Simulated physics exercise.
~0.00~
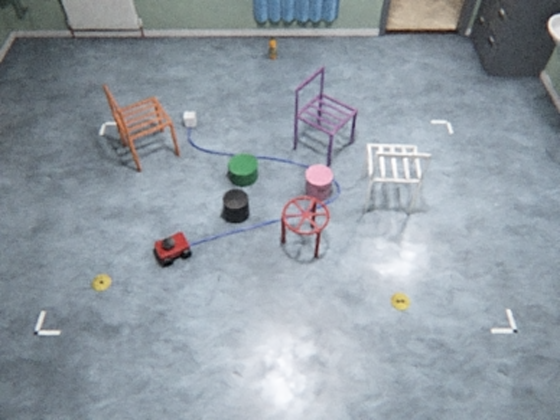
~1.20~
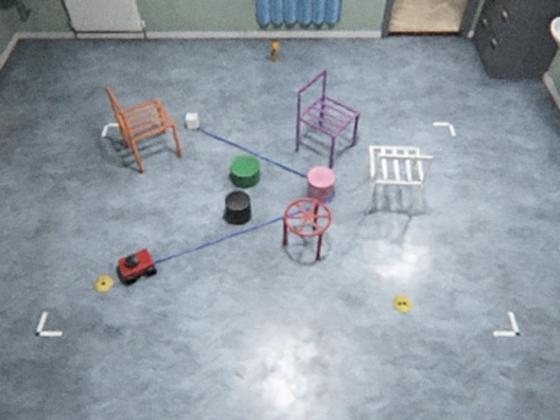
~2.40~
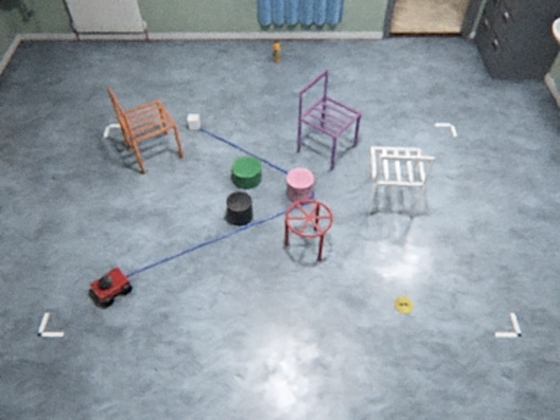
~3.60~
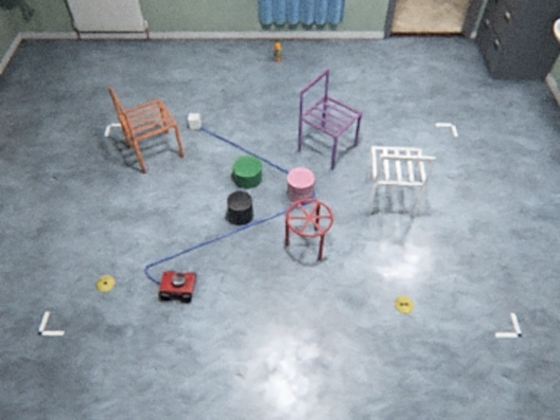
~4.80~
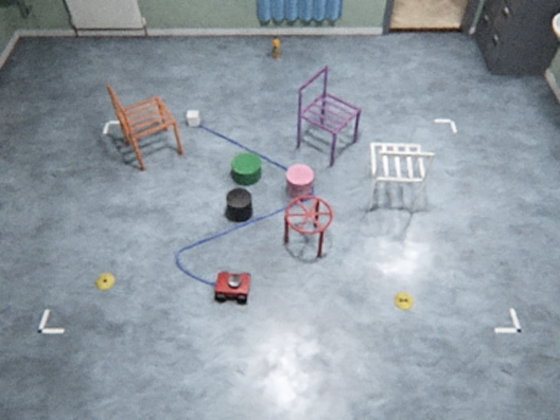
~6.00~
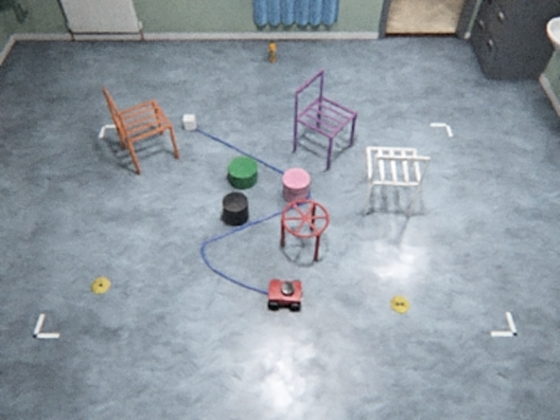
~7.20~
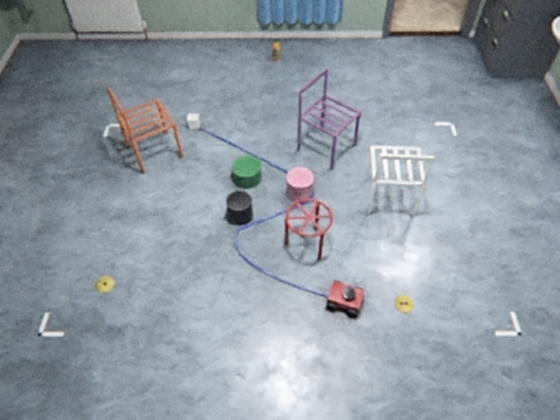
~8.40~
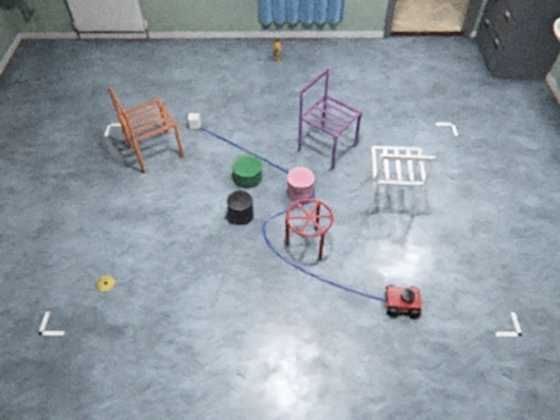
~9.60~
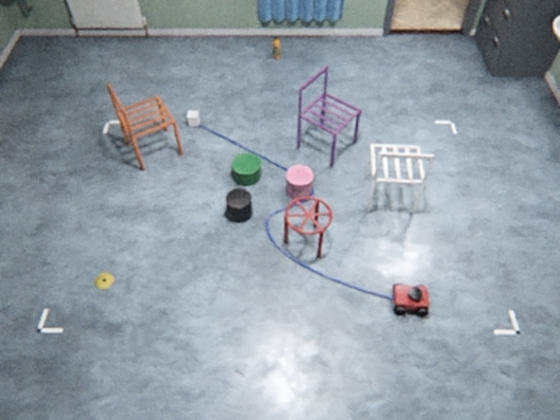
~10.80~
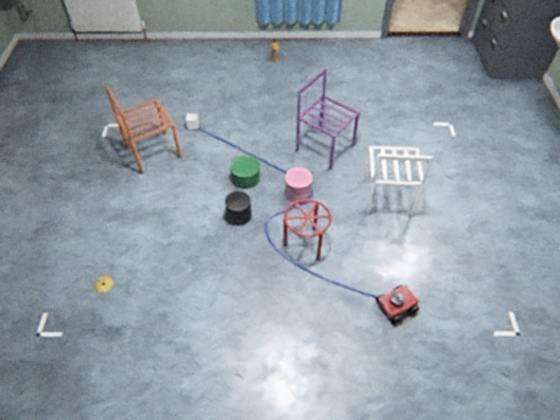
Small red cart trailing a blue lead rolls left, nudging a pink bucket aside, then drives right and stops at lower right.
